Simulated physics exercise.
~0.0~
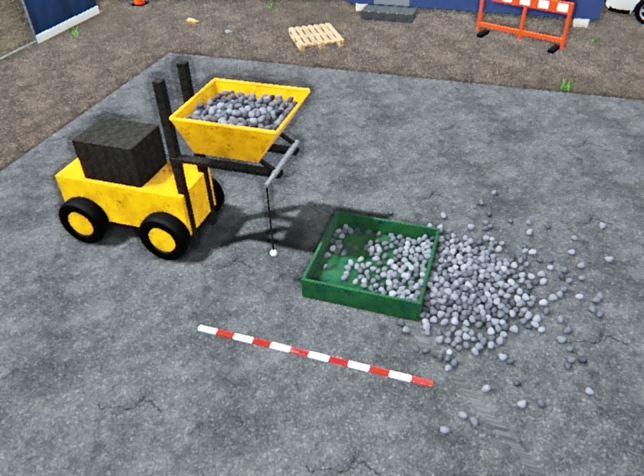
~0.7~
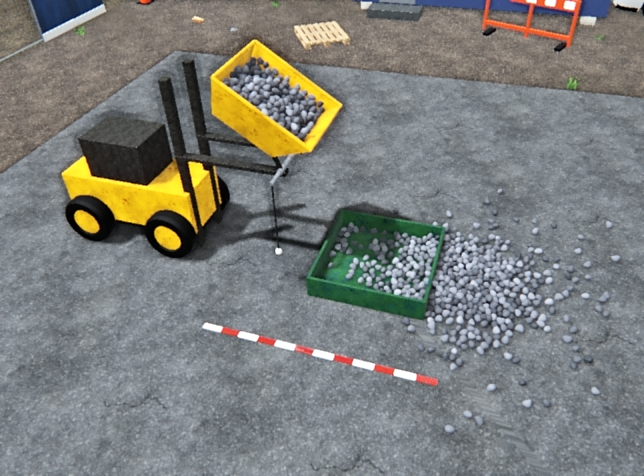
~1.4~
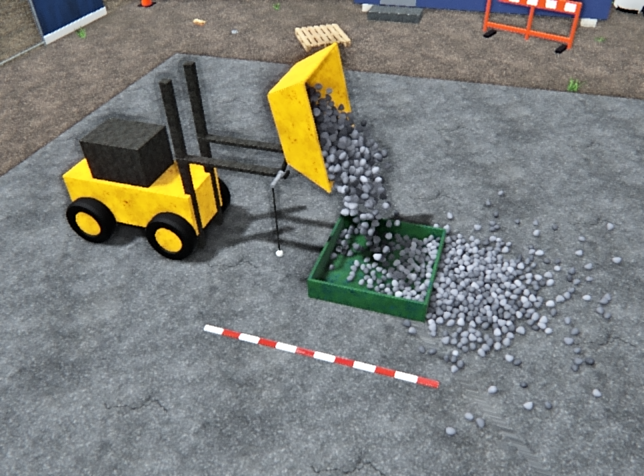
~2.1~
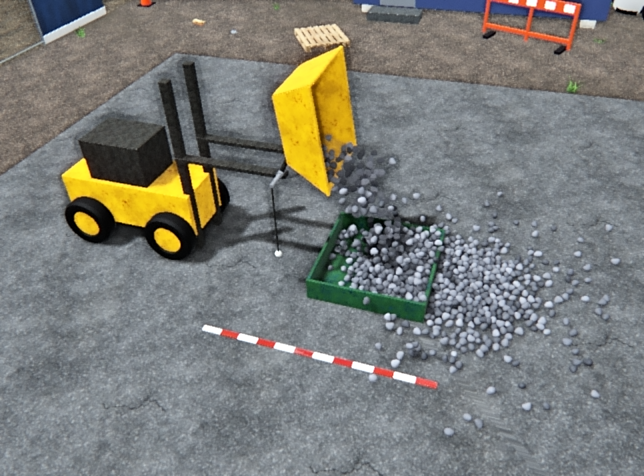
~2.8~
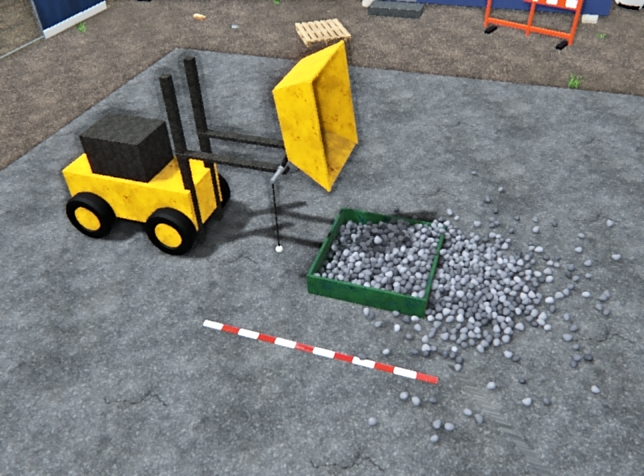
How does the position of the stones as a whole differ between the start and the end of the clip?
At the start many of the stones are up in the yellow skip on the left, with the rest in and beside the green bin. By the end they all lie lower and farther right, filling the bin and scattered on the ground around it.
